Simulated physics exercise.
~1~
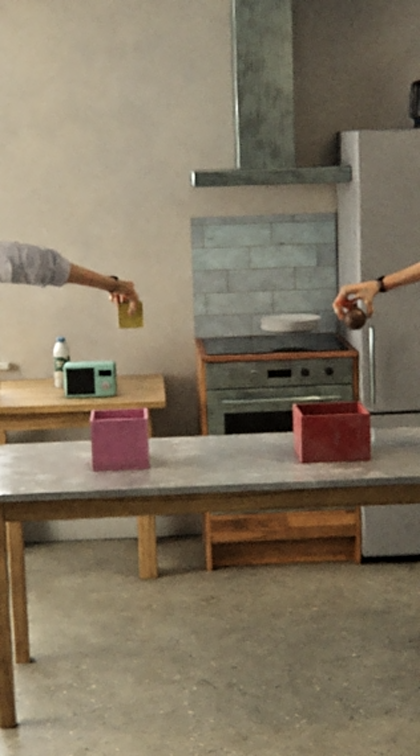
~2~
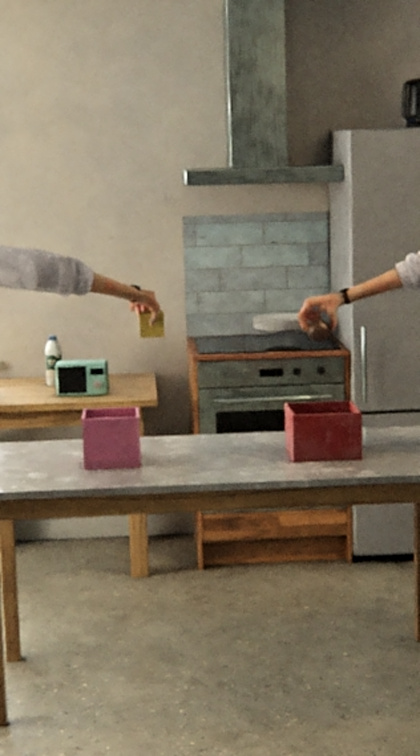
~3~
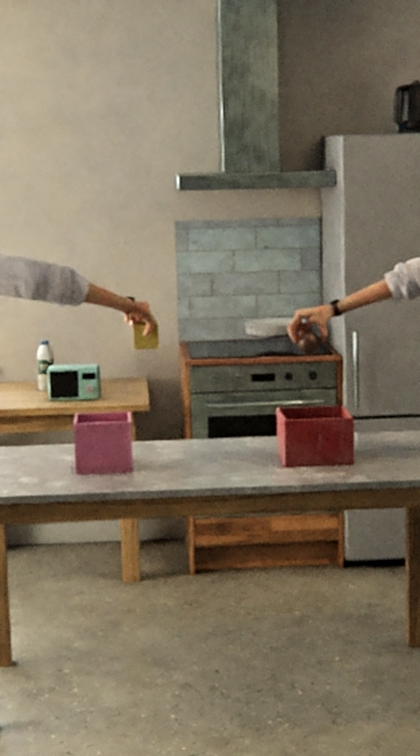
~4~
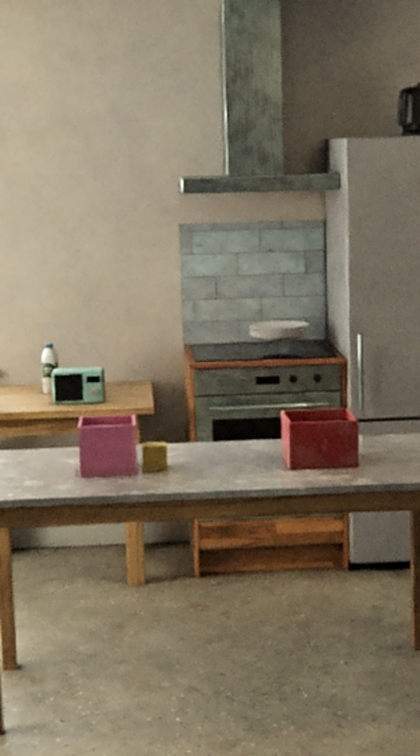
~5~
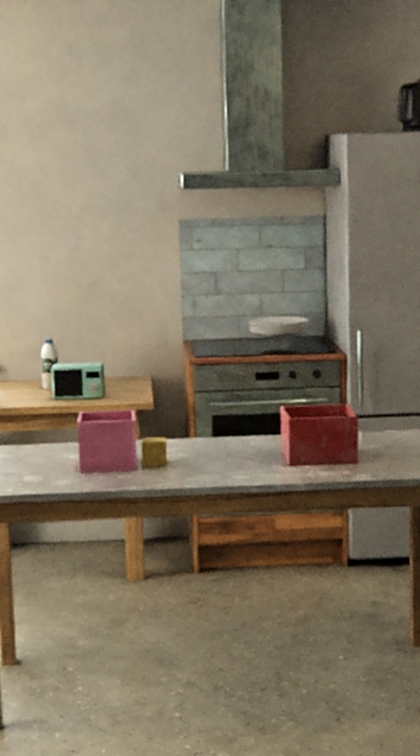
We see two hands holding a yellow block and a small brown object above a pink box and a red box on a table. The hands shift inward and let go, leaving the block on the tabletop just right of the pink box and the brown object out of sight.
